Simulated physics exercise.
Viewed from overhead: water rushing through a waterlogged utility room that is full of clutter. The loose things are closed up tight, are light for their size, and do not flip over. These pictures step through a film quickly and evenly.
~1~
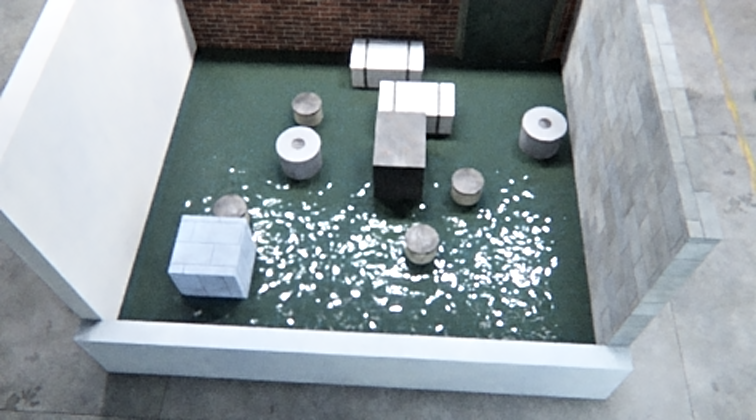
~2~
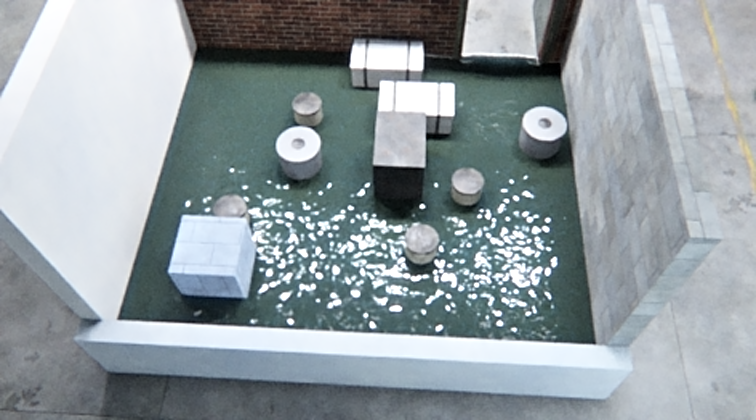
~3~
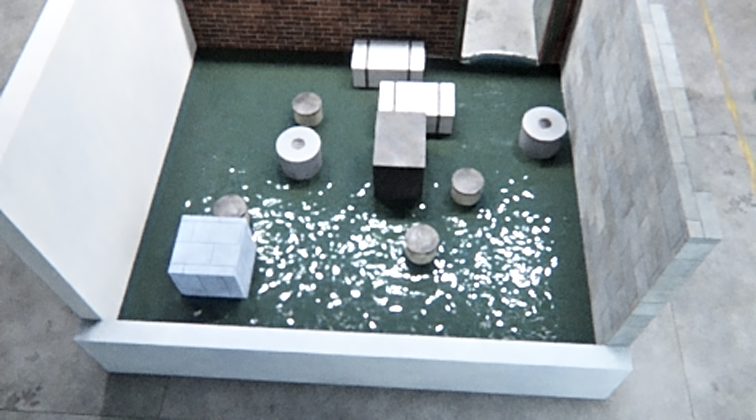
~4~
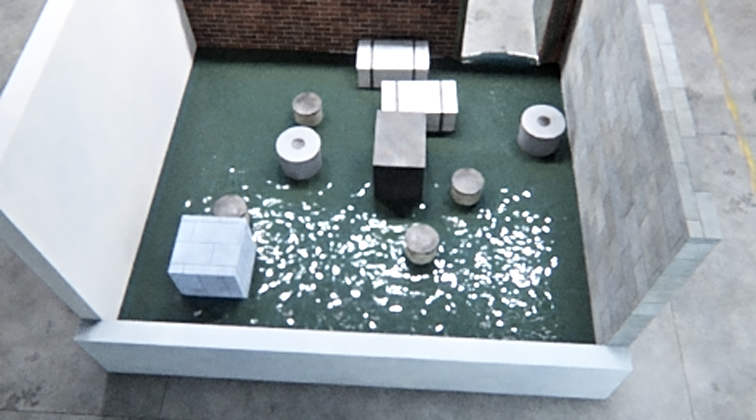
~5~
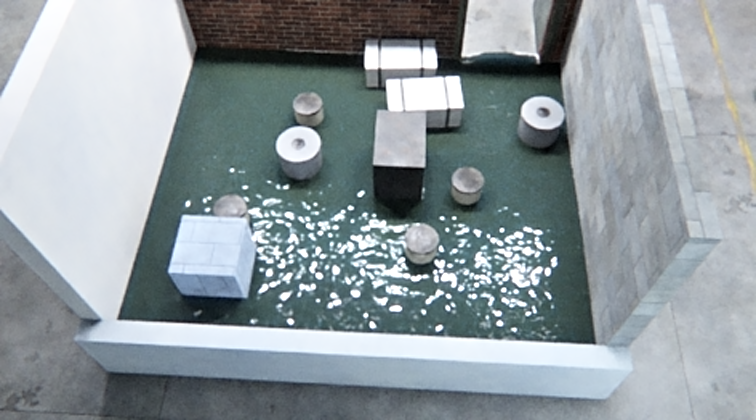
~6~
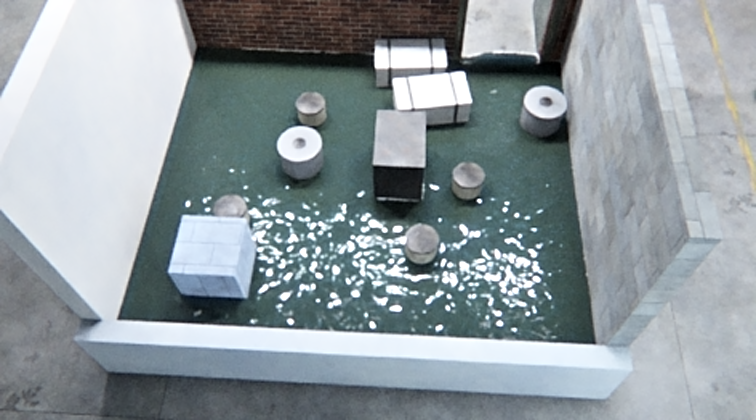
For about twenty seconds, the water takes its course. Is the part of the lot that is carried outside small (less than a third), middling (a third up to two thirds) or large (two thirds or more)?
Large.
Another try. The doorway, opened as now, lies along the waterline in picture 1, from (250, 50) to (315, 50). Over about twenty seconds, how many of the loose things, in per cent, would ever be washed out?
Close to 50 percent, more or less.
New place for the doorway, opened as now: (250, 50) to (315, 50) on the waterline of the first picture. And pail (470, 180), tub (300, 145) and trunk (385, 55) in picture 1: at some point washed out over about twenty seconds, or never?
Following that order: Remains behind; escaped; escaped.
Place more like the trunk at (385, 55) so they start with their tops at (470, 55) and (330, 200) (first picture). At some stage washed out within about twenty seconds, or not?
First lost, then retained.
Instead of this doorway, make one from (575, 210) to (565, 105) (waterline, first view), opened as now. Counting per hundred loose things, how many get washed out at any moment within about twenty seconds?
Near 80 in a hundred.
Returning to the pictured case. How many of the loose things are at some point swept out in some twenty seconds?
The total is 7.
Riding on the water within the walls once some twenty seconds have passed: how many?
1 in all.
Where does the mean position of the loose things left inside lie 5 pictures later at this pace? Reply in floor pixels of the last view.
(419, 144).
A moment on, 0 of 8 are out; 8 afloat.
Next, 3 of 8 are out; 5 afloat.
Later, 6 of 8 are out; 2 afloat.
In the end, 7 of 8 are out; 1 afloat.
